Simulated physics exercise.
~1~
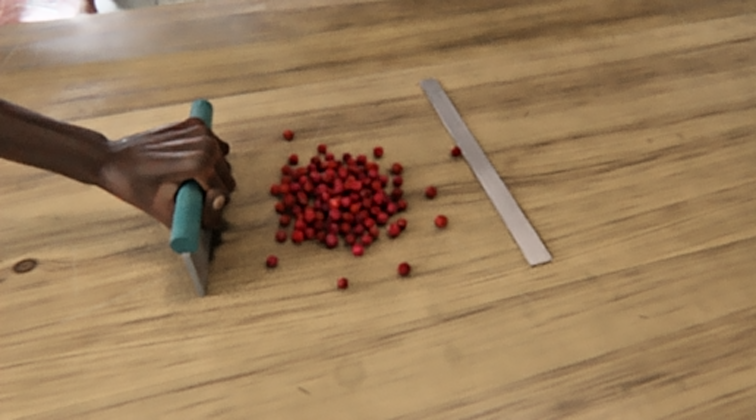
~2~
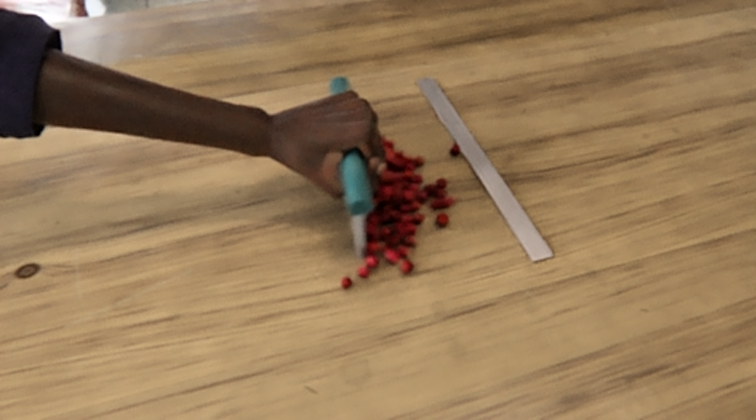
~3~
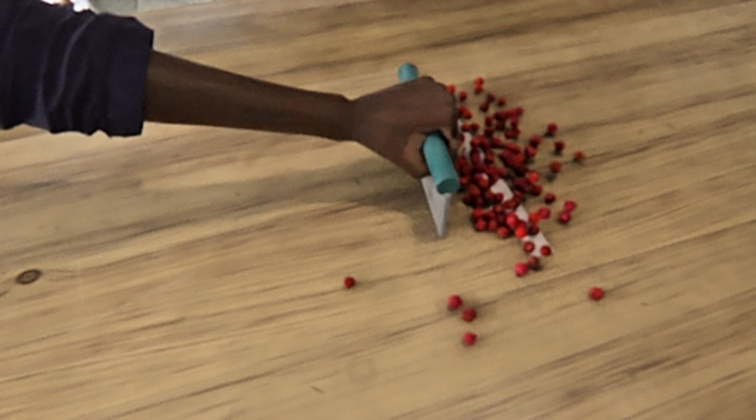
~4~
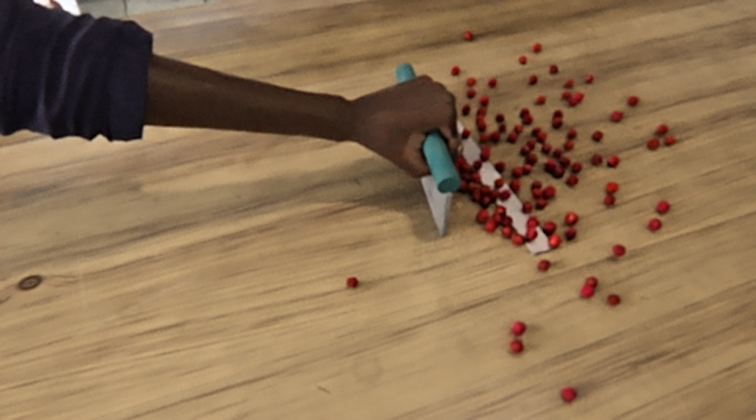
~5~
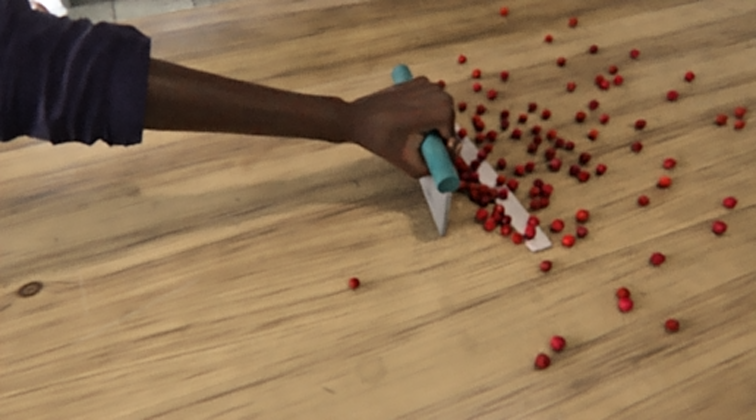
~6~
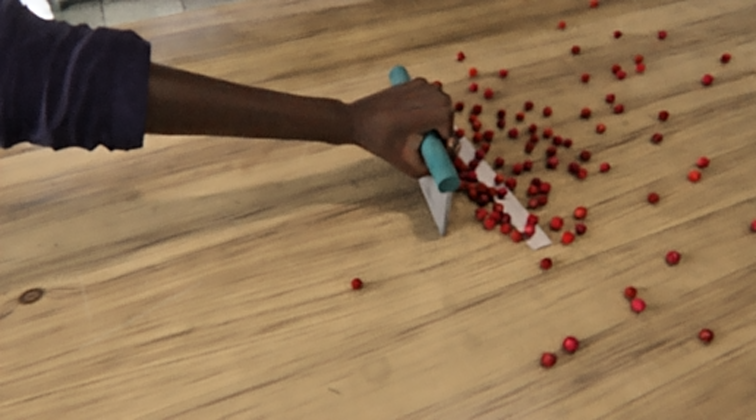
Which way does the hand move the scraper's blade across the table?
The hand pushes the blade to the right, through the heap of berries and up toward the metal strip.
On a wooden tabletop, a loose heap of red cranberries lies between a scraper with a teal handle, gripped by a hand at the left, and a flat metal strip at the right. The hand pushes the scraper rightward into the berries, bunching them ahead of its blade. It carries them up to the strip and halts just short of it. The berries spill over the strip and many roll on, scattering widely across the table. By the end, a cluster remains on and just beyond the strip, others are spread farther right, and one sits alone at the left.
